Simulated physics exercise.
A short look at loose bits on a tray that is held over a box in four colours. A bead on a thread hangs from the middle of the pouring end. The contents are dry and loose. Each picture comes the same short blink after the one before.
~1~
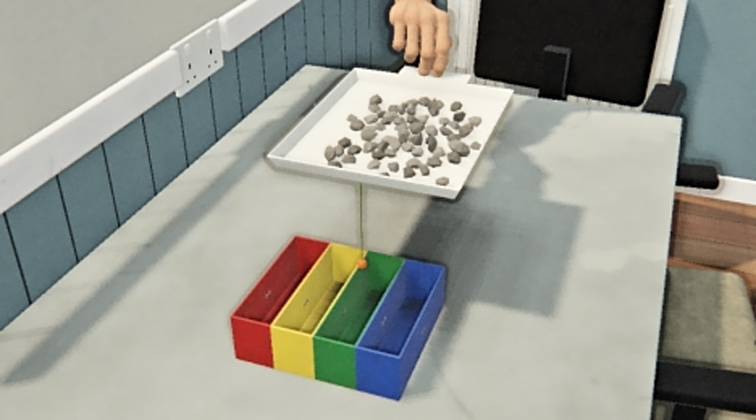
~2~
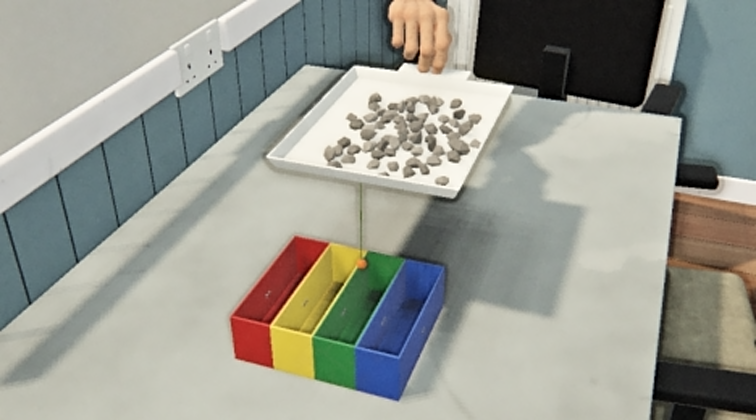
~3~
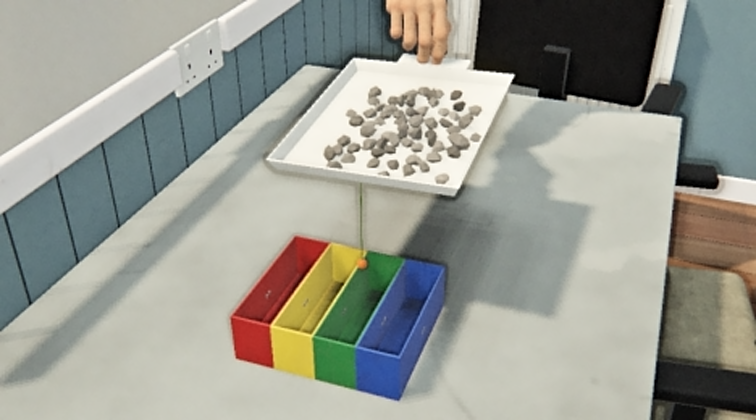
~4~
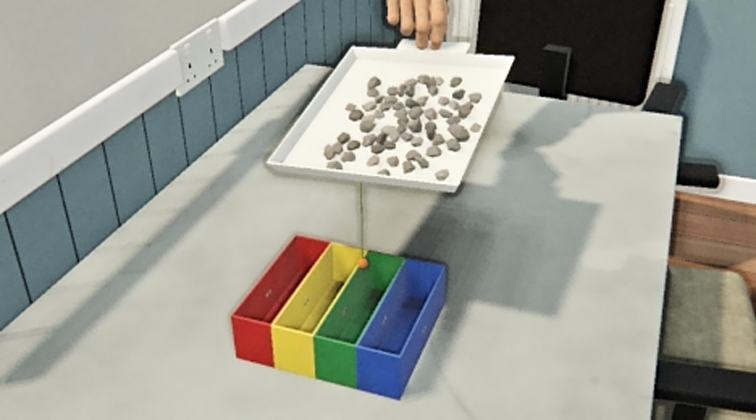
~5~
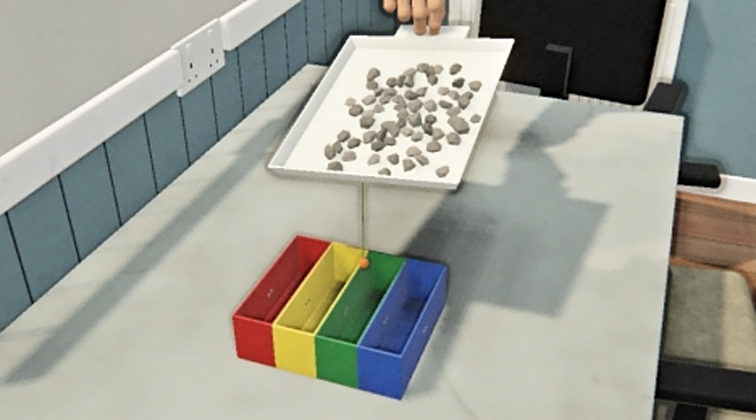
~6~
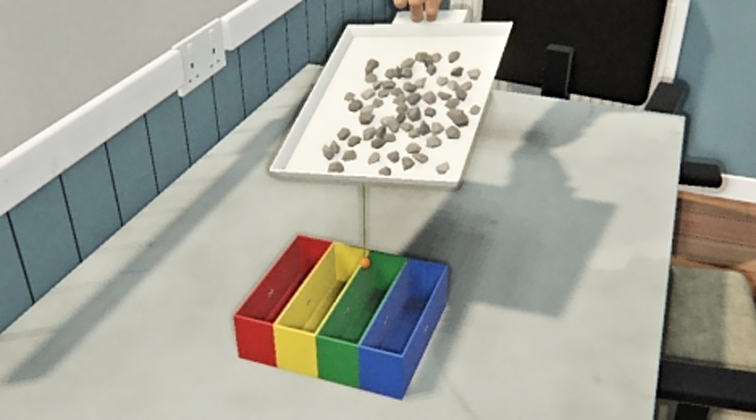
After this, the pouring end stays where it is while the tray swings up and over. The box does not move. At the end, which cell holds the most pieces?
It favours the red compartment.
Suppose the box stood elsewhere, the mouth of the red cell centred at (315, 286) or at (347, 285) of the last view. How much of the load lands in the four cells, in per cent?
In turn 30 and 10 in a hundred.
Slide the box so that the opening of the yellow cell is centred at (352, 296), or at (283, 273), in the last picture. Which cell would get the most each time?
The first try: That red cell. The second: The cell in yellow.
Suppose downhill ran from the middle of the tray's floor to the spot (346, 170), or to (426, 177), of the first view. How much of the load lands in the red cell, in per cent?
Near 30 % and 0 %.
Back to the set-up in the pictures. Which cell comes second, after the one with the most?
It is the cell in yellow.
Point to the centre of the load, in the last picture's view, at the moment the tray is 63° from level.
Close to (319, 170).
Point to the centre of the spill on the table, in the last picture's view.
Around (175, 329).
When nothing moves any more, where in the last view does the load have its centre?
Close to (287, 319).
Soon, tray tipped steeply; most on the tray; about a quarter falling or outside the box.
A while on, tray tipped right over; about half in the red cell; about a quarter in the yellow cell; a small part in the green cell; about a quarter falling or outside the box.
Towards the end, tray tipped past a quarter turn; about half in the red cell; about a quarter in the yellow cell; a small part in the green cell; about a quarter falling or outside the box.
Finally, tray tipped past a quarter turn; about half in the red cell; about a quarter in the yellow cell; a small part in the green cell; none in the blue cell; about a quarter outside the box.
